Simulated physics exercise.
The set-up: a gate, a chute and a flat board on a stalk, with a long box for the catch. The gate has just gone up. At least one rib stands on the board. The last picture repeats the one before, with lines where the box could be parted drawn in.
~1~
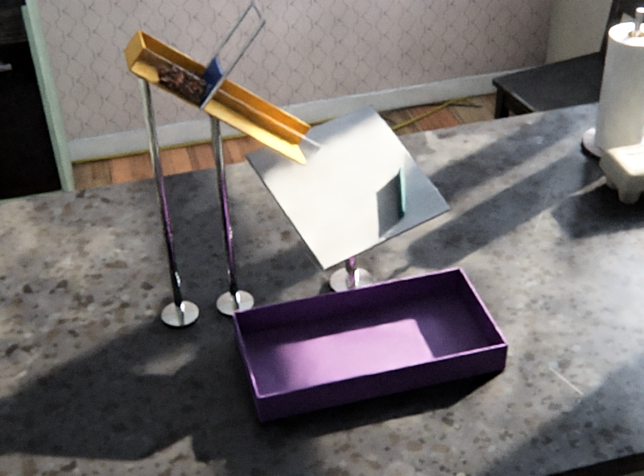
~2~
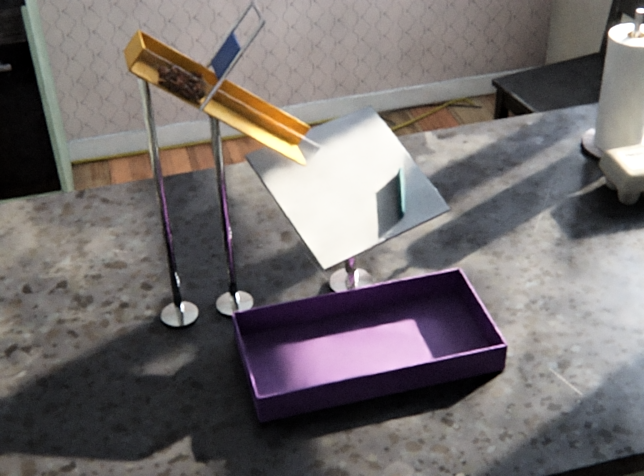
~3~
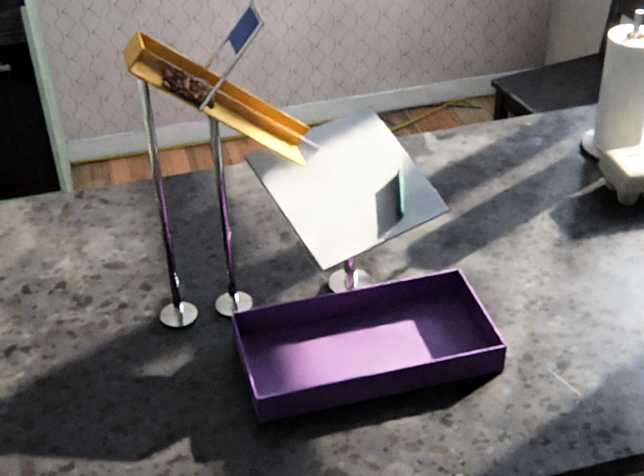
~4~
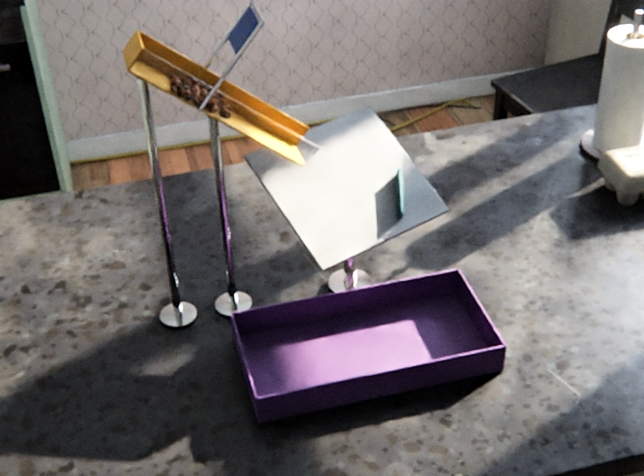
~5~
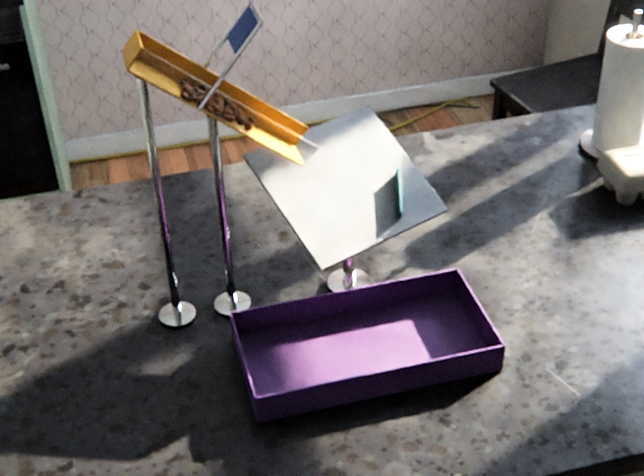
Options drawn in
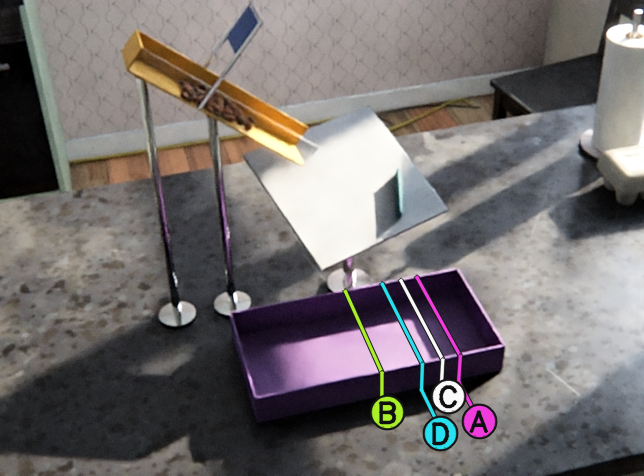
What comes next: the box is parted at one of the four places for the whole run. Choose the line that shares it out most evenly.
Best: C.
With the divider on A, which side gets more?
The left side.
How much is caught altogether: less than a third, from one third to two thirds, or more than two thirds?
More than two thirds.
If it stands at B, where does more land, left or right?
Right.
On the marked copy, line A crosses the front rim at (459, 355); line B crosses the front rim at (381, 371); line C crosses the front rim at (442, 358); line D crosses the front rim at (422, 363).
If A is chosen, of what is caught, nearly all on the left of the divider, a small part on the right.
If B is chosen, of what is caught, none on the left of the divider, all on the right.
If C is chosen, of what is caught, about two thirds on the left of the divider, about a third on the right.
If D is chosen, of what is caught, a small part on the left of the divider, most on the right.
